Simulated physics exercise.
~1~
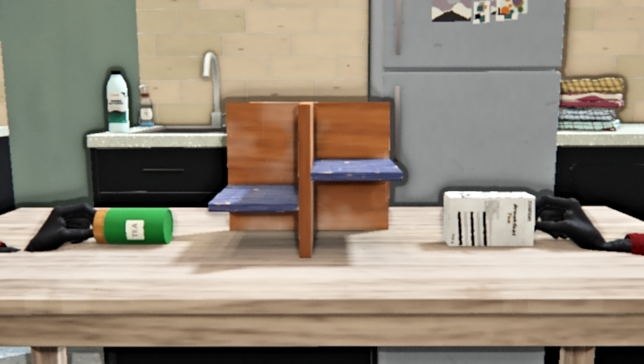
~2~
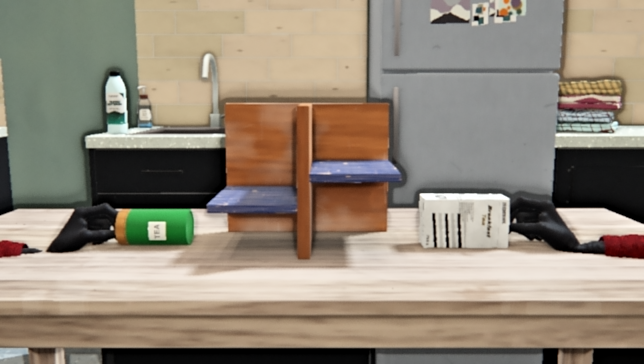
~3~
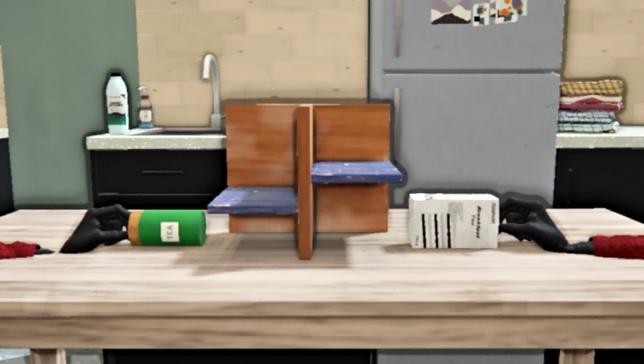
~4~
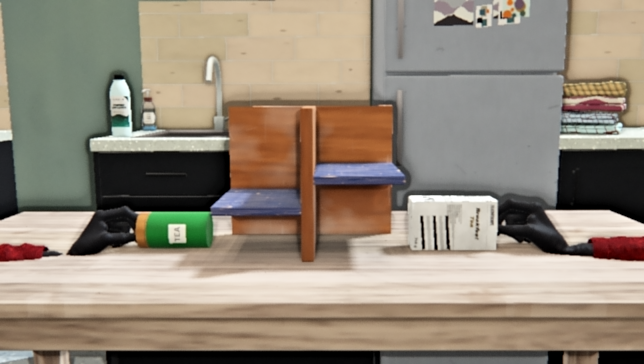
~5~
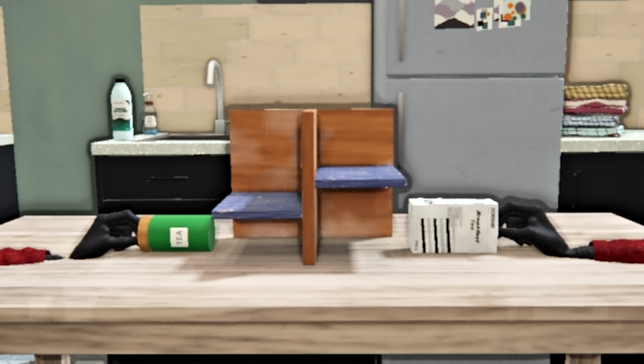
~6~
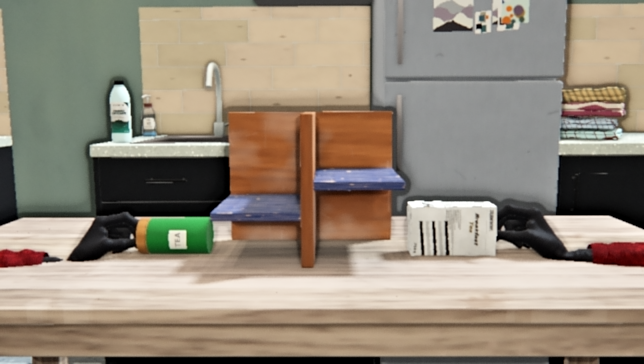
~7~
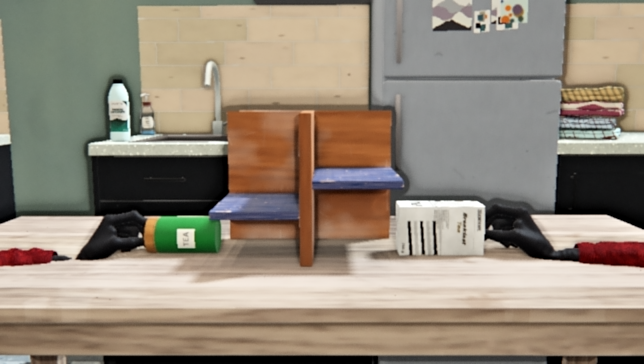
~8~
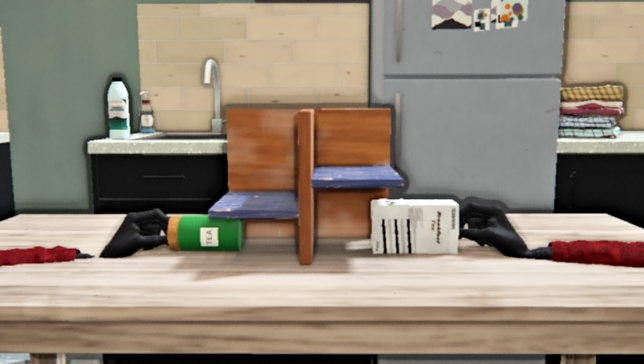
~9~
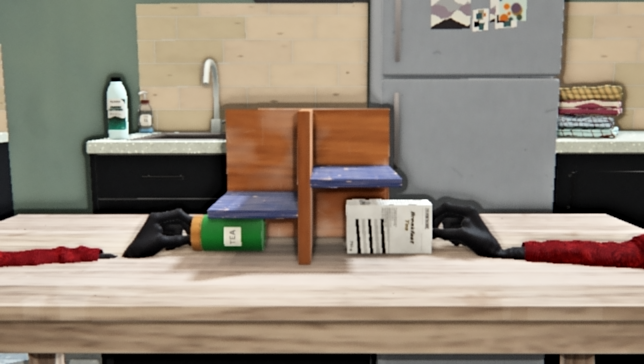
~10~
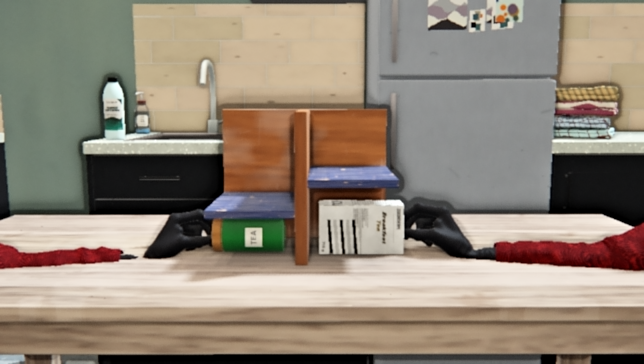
Kitchen table, two black-gloved hands pushing a green jar and a white packet inward from opposite sides, sliding them beneath blue shelves.
